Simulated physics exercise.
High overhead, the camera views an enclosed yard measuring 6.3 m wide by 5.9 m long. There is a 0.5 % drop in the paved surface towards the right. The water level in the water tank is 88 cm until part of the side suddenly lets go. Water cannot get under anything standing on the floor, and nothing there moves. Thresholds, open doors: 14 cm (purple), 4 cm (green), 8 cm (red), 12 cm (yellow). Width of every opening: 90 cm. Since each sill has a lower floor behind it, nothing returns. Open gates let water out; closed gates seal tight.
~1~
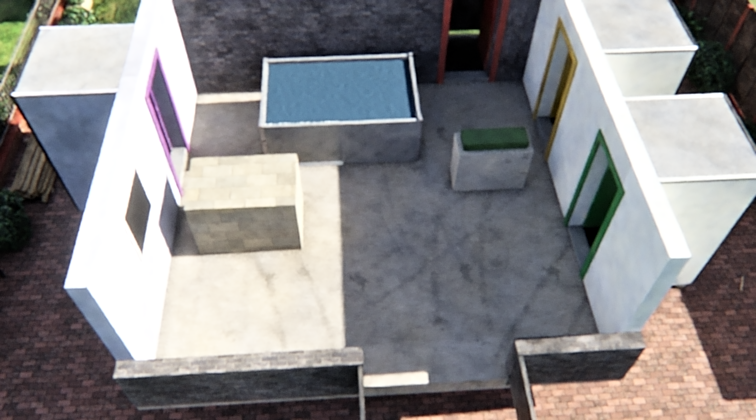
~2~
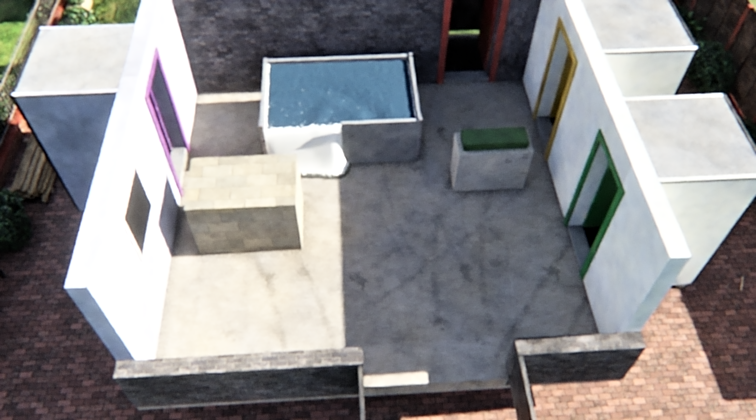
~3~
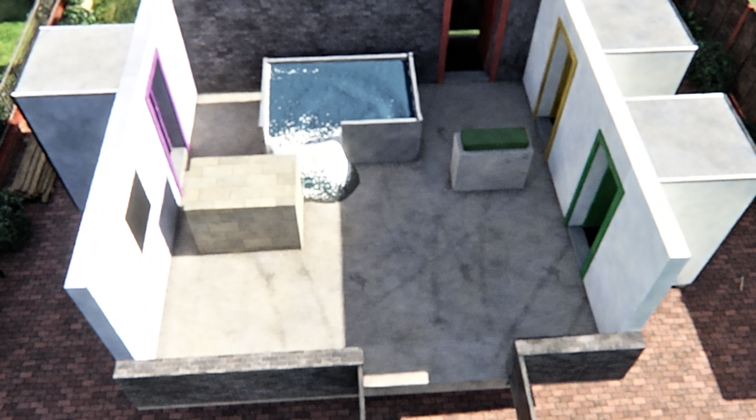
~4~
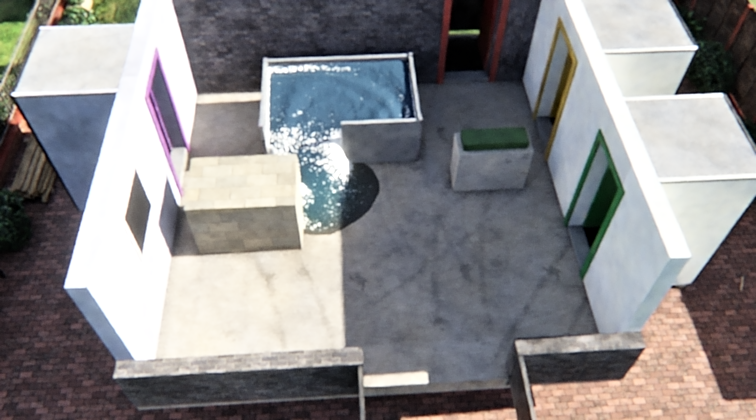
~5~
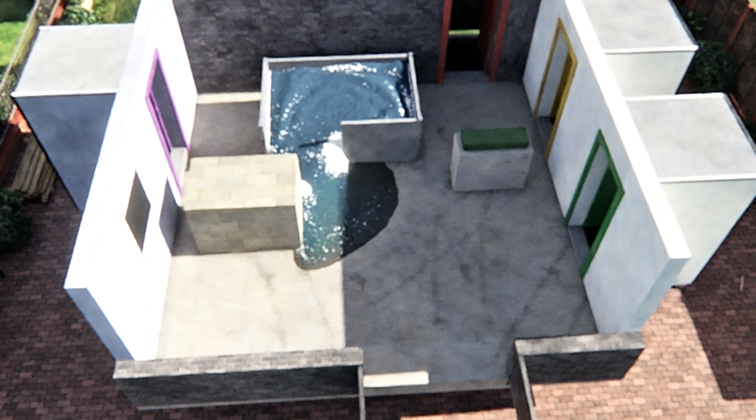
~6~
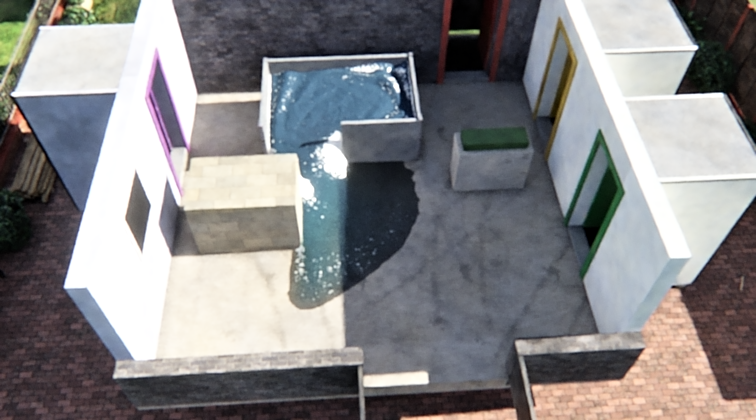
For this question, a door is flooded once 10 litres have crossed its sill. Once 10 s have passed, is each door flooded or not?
At that moment the purple door is flooded, the green door is flooded, the red door is not flooded, the yellow door is not flooded.
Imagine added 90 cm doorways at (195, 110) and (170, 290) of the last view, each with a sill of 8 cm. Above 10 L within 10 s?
In turn: Over, not over.
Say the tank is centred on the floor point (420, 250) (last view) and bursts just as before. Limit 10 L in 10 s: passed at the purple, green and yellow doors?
At the purple door the limit is not exceeded, at the green door not exceeded, at the yellow door not exceeded.
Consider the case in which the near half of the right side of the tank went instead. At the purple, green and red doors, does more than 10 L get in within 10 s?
Note: Purple short of the mark, green short of the mark, red beyond the mark.
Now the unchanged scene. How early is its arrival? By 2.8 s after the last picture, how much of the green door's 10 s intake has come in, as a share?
Fraction in by then: Around 15 per cent.
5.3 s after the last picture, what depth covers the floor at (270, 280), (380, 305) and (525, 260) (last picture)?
Approximately 8, 4 and 6 centimetres, going through them in turn.
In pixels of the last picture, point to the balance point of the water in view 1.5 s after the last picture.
I'd say somewhere around (326, 176).
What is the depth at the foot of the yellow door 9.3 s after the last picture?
Reading: Close to 9.5 cm.
Then, 0.7 s after the last picture water covers 40 % of the floor and is deepest (64 cm) near (289, 193); purple door 35 cm at the sill, 34 L in, green door not reached, red door not reached, yellow door not reached.
Then, 1.5 s after the last picture water covers 60 % of the floor and is deepest (46 cm) near (289, 193); purple door 34 cm at the sill, 167 L in, green door not reached, red door not reached, yellow door not reached.
Then, 2.8 s after the last picture water covers 75 % of the floor and is deepest (28 cm) near (289, 193); purple door 25 cm at the sill, 286 L in, green door 10 cm at the sill, 14 L in, red door not reached, yellow door not reached.
Then, 5.3 s after the last picture water covers 85 % of the floor and is deepest (18 cm) near (182, 190); purple door 15 cm at the sill, 332 L in, green door 7 cm at the sill, 58 L in, red door 3 cm at the sill, 0 L in, yellow door 7 cm at the sill, 0 L in.
Then, 9.3 s after the last picture water covers 95 % of the floor and is deepest (12 cm) near (554, 359); purple door 8 cm at the sill, 336 L in, green door 9 cm at the sill, 91 L in, red door 4 cm at the sill, 0 L in, yellow door 10 cm at the sill, 0 L in.
